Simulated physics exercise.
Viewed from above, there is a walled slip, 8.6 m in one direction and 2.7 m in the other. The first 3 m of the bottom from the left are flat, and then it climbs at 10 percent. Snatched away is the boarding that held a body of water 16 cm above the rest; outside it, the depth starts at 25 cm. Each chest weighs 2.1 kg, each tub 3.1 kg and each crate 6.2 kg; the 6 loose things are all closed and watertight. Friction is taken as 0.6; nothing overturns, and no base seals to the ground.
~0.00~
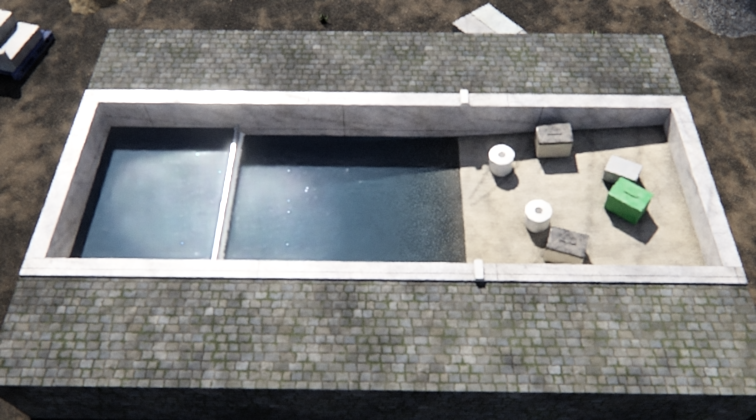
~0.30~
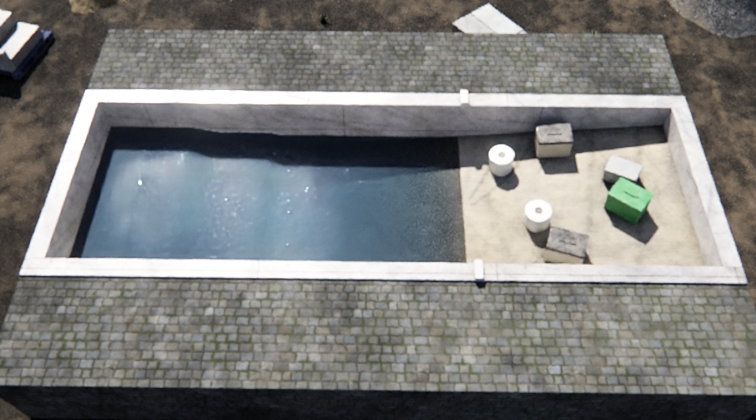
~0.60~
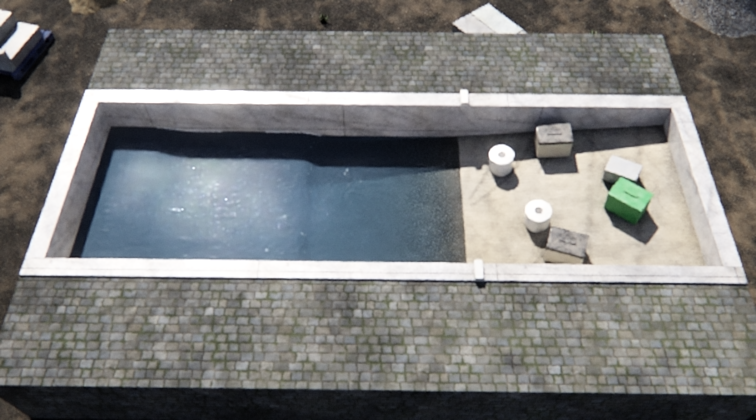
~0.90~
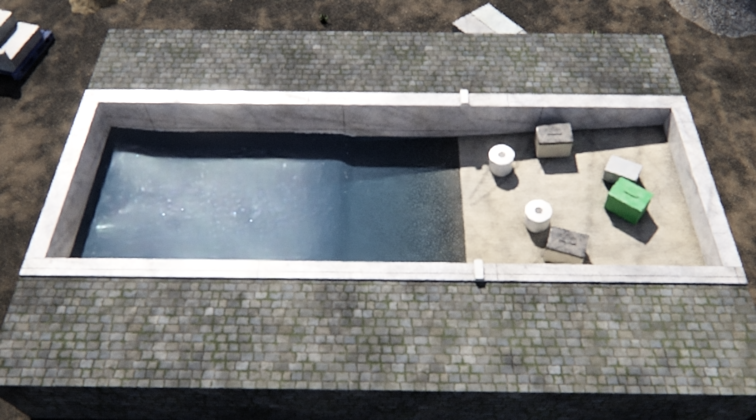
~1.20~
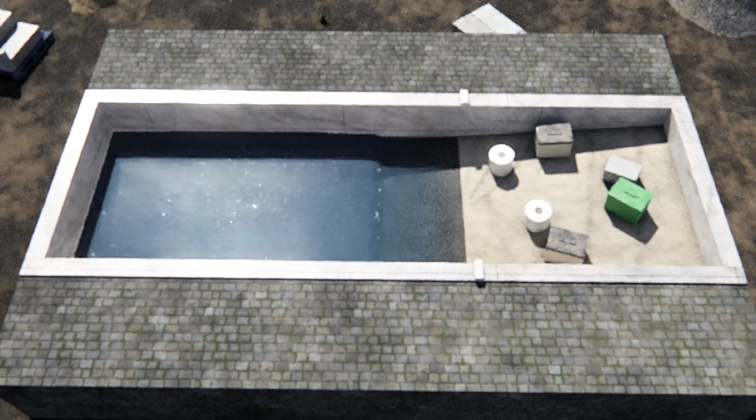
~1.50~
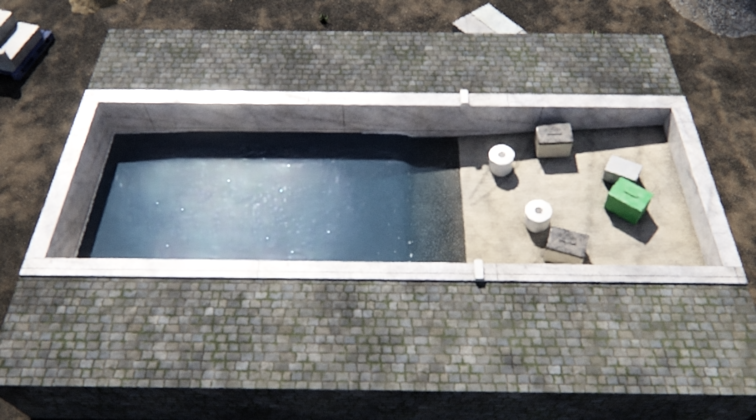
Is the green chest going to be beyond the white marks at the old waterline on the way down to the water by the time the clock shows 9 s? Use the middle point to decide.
Outcome - green chest: Not over.
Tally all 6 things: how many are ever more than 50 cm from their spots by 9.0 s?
The count comes to 4.
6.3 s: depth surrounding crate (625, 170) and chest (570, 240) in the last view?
0 and 4 cm.
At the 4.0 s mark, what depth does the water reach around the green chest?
0 cm, roughly.
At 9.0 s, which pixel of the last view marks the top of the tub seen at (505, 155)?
Estimated top position: Near (359, 162).
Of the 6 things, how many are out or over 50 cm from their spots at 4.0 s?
Result: 1.
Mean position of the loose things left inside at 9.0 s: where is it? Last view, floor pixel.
They average out to somewhere around (445, 198).
After 2.1 s the green chest is near (633, 194), 0.0 m from its start, aground; 0 of 6 are over the mark; 0 afloat.
After 4.0 s the green chest is near (633, 194), 0.0 m from its start, aground; 0 of 6 are over the mark; 4 afloat.
After 6.3 s the green chest is near (633, 194), 0.0 m from its start, aground; 0 of 6 are over the mark; 4 afloat.
After 9.0 s the green chest is near (633, 194), 0.0 m from its start, aground; 4 of 6 are over the mark; 4 afloat.
